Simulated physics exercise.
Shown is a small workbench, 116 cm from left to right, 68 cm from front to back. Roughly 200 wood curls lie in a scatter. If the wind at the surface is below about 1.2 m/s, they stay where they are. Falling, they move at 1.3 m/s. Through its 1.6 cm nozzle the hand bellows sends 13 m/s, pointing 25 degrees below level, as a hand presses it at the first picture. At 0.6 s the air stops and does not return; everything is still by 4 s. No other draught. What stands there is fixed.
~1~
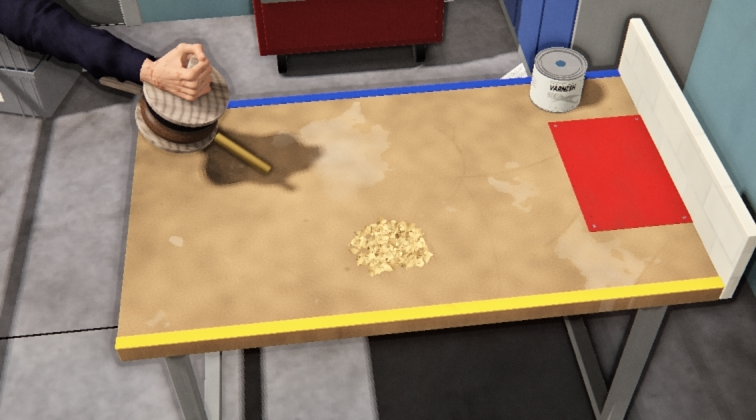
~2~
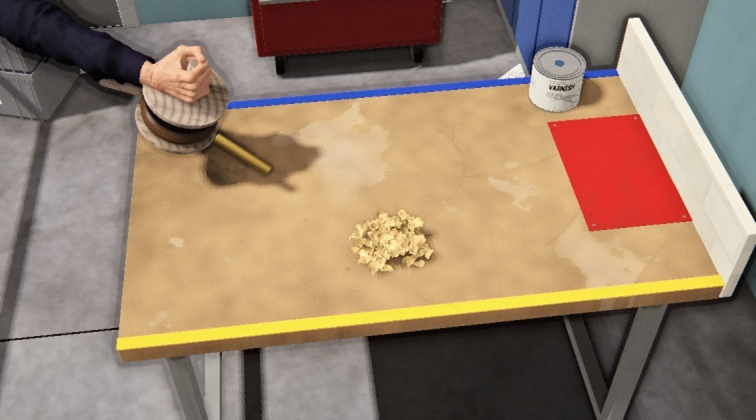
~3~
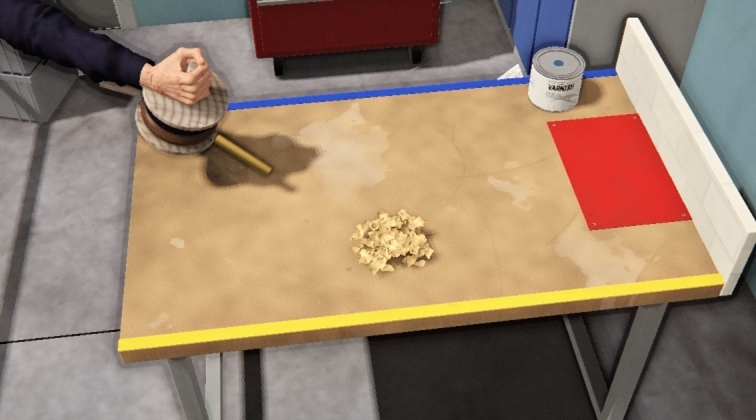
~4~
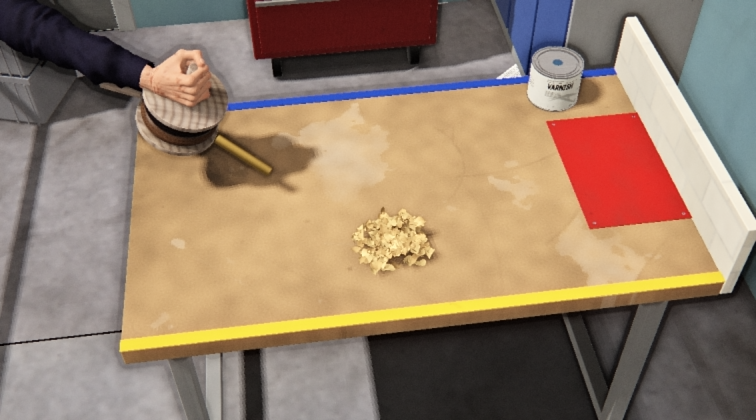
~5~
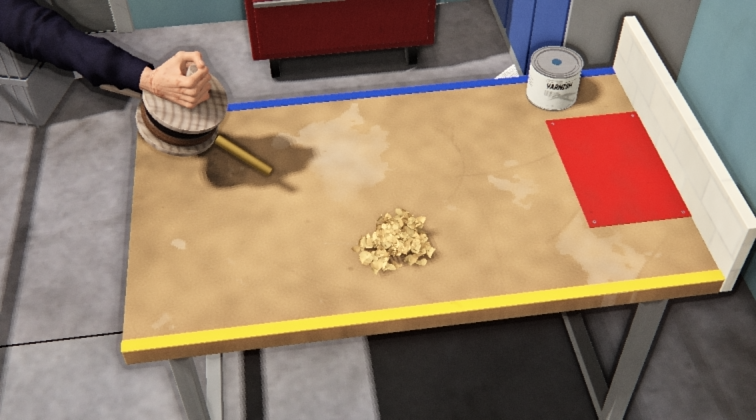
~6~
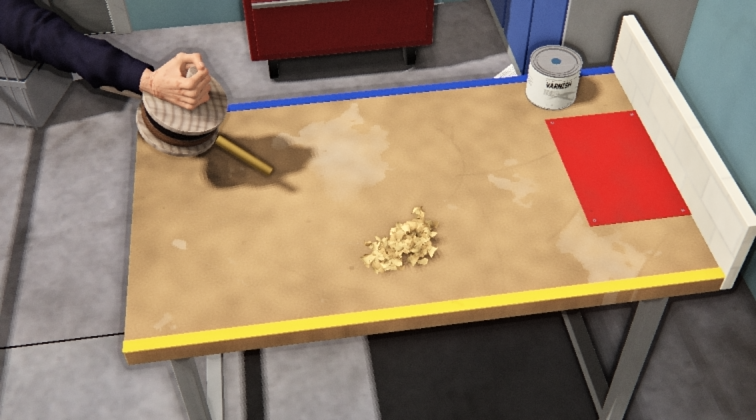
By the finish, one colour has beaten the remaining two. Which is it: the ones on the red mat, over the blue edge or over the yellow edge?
Yellow.
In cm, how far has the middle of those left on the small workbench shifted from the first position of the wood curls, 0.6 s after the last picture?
About 45 cm.
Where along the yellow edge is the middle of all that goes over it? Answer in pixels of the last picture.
The middle crossing sits close to (512, 304) in the last picture.
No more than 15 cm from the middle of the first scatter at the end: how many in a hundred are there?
Some 0 per cent.
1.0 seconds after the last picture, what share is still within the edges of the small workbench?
It should be roughly 5 % by then.
Then, 0.6 s after the last picture, 15 % are still on the top, 84 % are over the yellow edge, 0 % over the blue edge and 0 % on the red mat.
Then, 1.0 s after the last picture, 7 % are still on the top, 93 % are over the yellow edge, 0 % over the blue edge and 0 % on the red mat.
Then, 2.0 s after the last picture, 7 % are still on the top, 93 % are over the yellow edge, 0 % over the blue edge and 0 % on the red mat.
Then, 3.8 s after the last picture, at the end, 93 % are over the yellow edge, 0 % over the blue edge and 0 % on the red mat.
